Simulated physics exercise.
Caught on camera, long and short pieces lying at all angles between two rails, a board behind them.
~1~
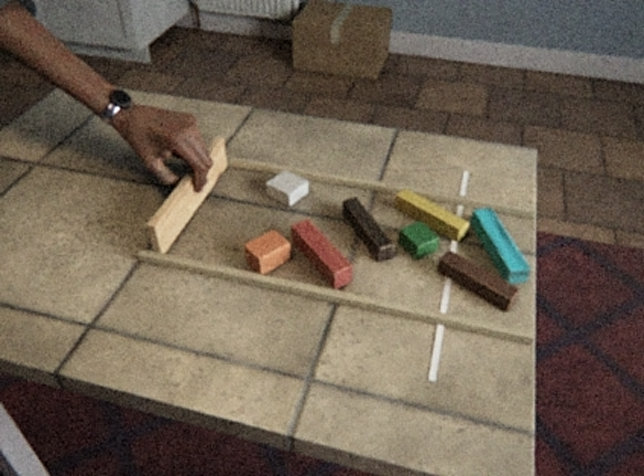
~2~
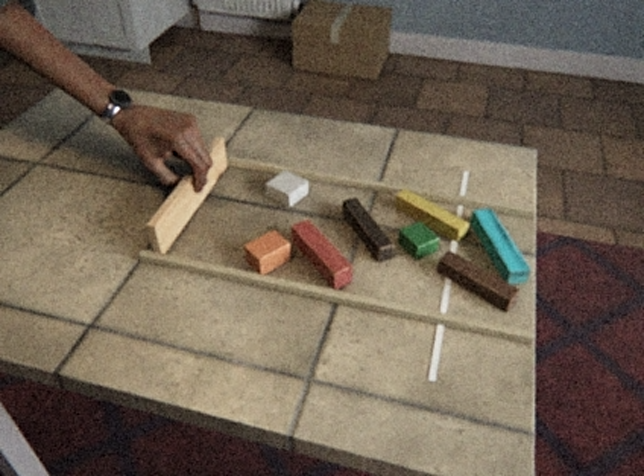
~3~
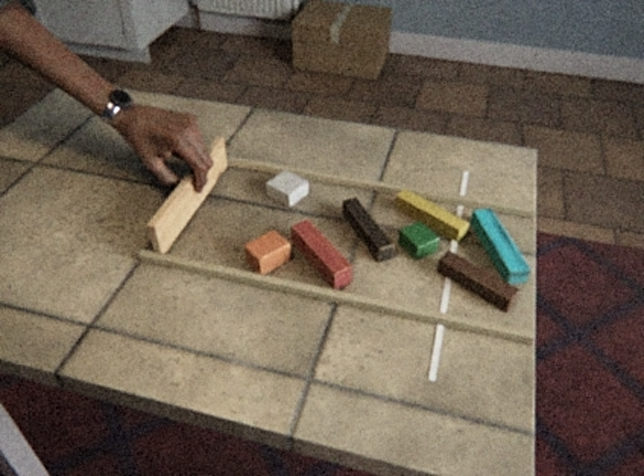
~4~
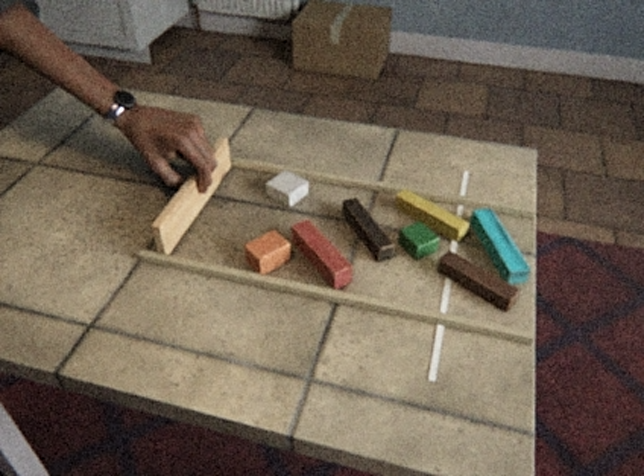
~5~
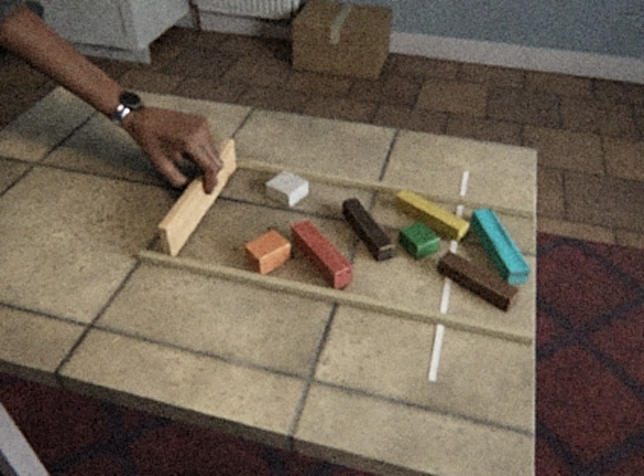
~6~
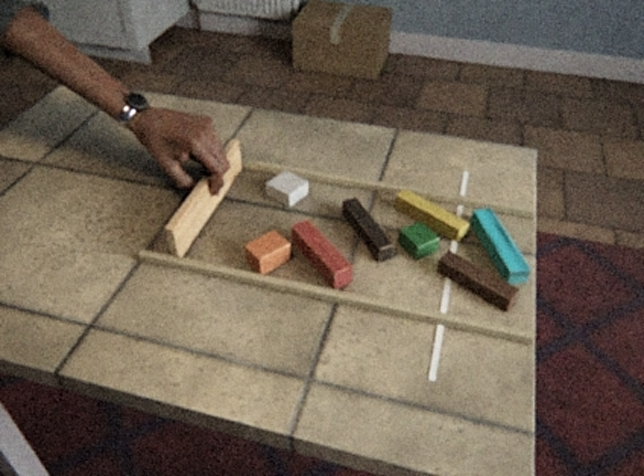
In this clip, a hand holds a wooden board upright behind coloured blocks and sticks lying at various angles between two rails on a tiled surface, then slides it slightly right while the pieces stay still.
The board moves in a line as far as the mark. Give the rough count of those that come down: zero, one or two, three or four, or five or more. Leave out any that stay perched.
As it turns out, the number that fall off is one or two.
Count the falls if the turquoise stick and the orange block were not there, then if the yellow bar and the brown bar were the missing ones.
It would be 0 and 0.
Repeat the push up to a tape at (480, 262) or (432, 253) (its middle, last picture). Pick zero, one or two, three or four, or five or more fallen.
One after another: Three or four; none.
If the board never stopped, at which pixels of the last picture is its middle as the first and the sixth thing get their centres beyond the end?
Near (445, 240) and (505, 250).
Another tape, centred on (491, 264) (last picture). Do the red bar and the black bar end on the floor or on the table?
The red bar remains up, the black bar stays on.
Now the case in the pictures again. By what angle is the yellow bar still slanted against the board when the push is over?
Roughly 25° out of line.
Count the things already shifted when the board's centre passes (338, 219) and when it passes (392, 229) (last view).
First 4, then 7.
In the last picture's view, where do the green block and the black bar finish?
The green block stops around (499, 242); the black bar around (484, 252).
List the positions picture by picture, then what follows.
In the first frame, turquoise stick (499, 244); brown bar (477, 280); yellow bar (430, 215); board (192, 192); tape (452, 256).
In the second frame, brown bar (477, 280); red bar (321, 253).
In the third frame, yellow bar (430, 215); board (192, 192).
In the fourth frame, turquoise stick (498, 245); black bar (367, 229).
In the fifth frame, brown bar (477, 280); white block (288, 188).
In the sixth frame, turquoise stick (498, 245); brown bar (477, 280); yellow bar (430, 215); board (208, 195); tape (452, 256).
Soon after, none off yet; turquoise stick at rest near (498, 245); brown bar at rest near (477, 280); yellow bar at rest near (430, 215).
In the end, the number that fall off is one or two; gone, turquoise stick.
